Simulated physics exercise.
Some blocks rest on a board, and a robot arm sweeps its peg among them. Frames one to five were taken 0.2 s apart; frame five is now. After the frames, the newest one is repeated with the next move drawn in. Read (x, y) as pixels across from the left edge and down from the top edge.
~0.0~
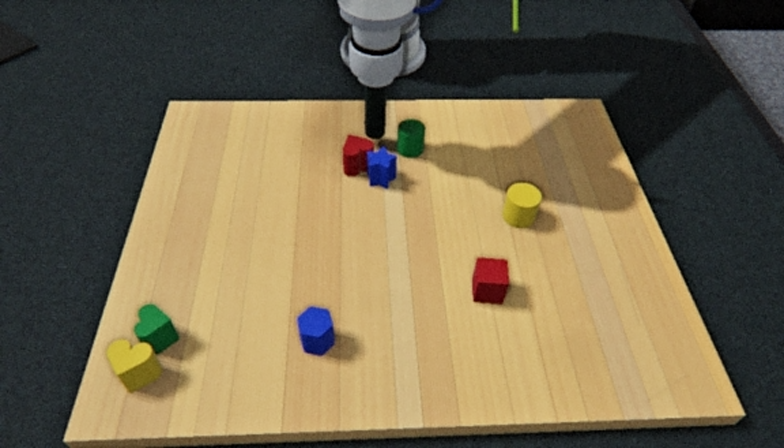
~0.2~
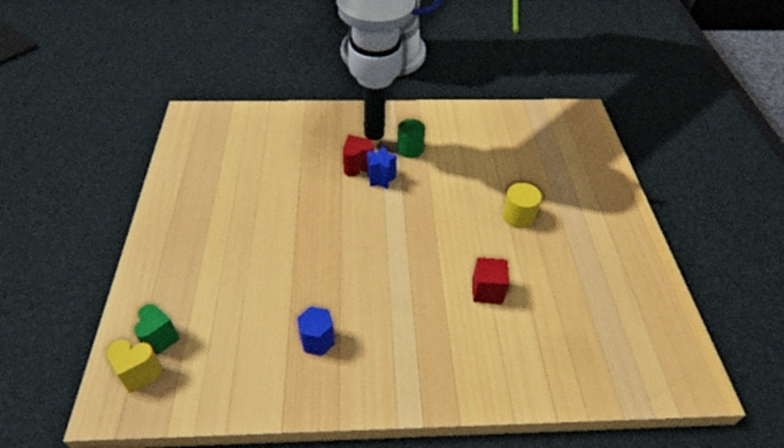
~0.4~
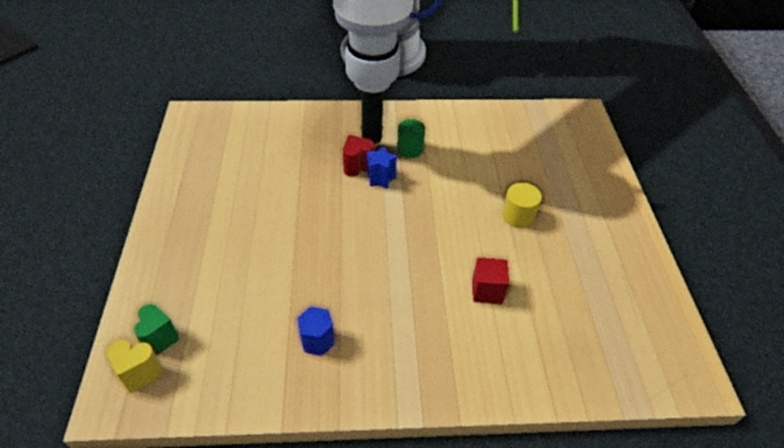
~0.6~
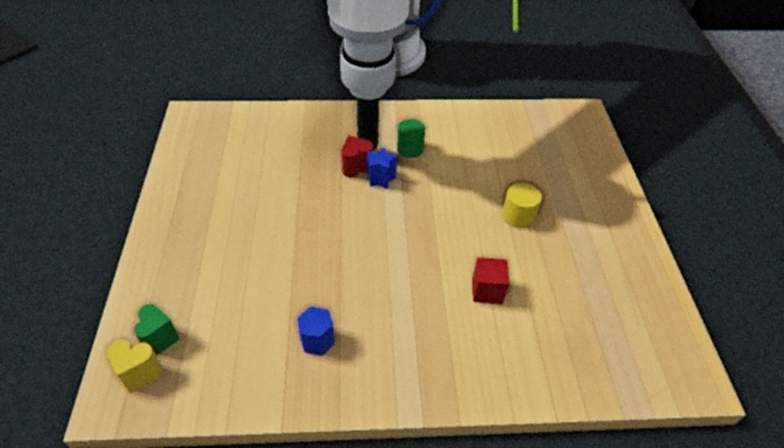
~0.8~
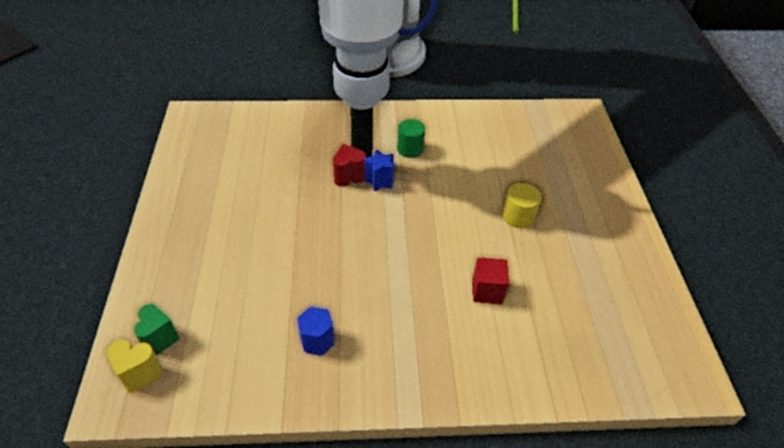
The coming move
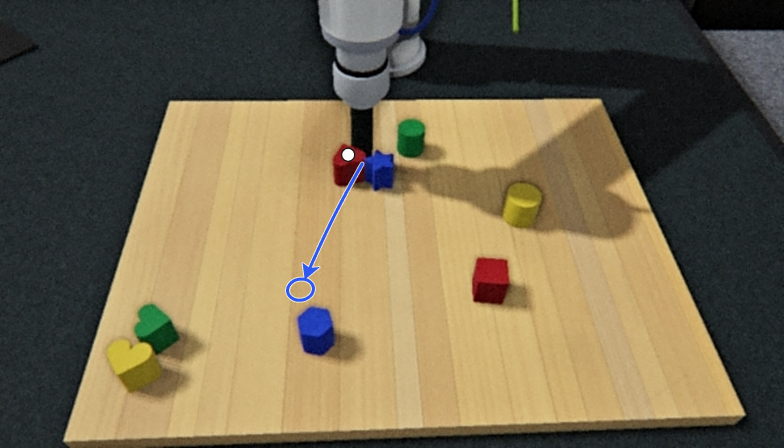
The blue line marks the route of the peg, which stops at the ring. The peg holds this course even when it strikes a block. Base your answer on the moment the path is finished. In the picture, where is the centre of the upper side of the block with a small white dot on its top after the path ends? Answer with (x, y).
It will likely be found at (307, 191).
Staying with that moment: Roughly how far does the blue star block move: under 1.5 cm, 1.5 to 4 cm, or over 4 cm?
Its displacement is below 1.5 cm.
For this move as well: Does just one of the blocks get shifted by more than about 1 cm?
Going by the path, yes.
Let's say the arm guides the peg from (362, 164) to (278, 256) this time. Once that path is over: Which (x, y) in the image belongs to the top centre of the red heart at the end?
For the centre of its top, I'd go with (250, 227).
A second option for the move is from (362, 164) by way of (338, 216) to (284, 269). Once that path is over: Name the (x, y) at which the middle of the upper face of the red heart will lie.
Most likely (317, 183).
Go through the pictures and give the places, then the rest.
The first frame shows tip of the peg at (375, 133), middles of tops, red heart at (357, 145), blue star block at (381, 157).
The second frame shows peg at (374, 135), nothing pushed.
The third frame shows peg at (372, 139), nothing pushed.
The fourth frame shows peg at (368, 145), red heart at (356, 146).
The fifth frame shows peg at (362, 155), red heart at (348, 155), blue star block at (381, 159).
The line goes from (362, 164) to (301, 289); the dot is on the red heart.
What follows on the original path. One third of the way, peg at (341, 192); red heart at (316, 186), turned 55° clockwise.
Two thirds of the way, peg at (321, 234); red heart at (307, 191), turned 80° clockwise.
At the end, peg at (299, 281); red heart at (307, 191), turned 80° clockwise; blue star block unmoved.
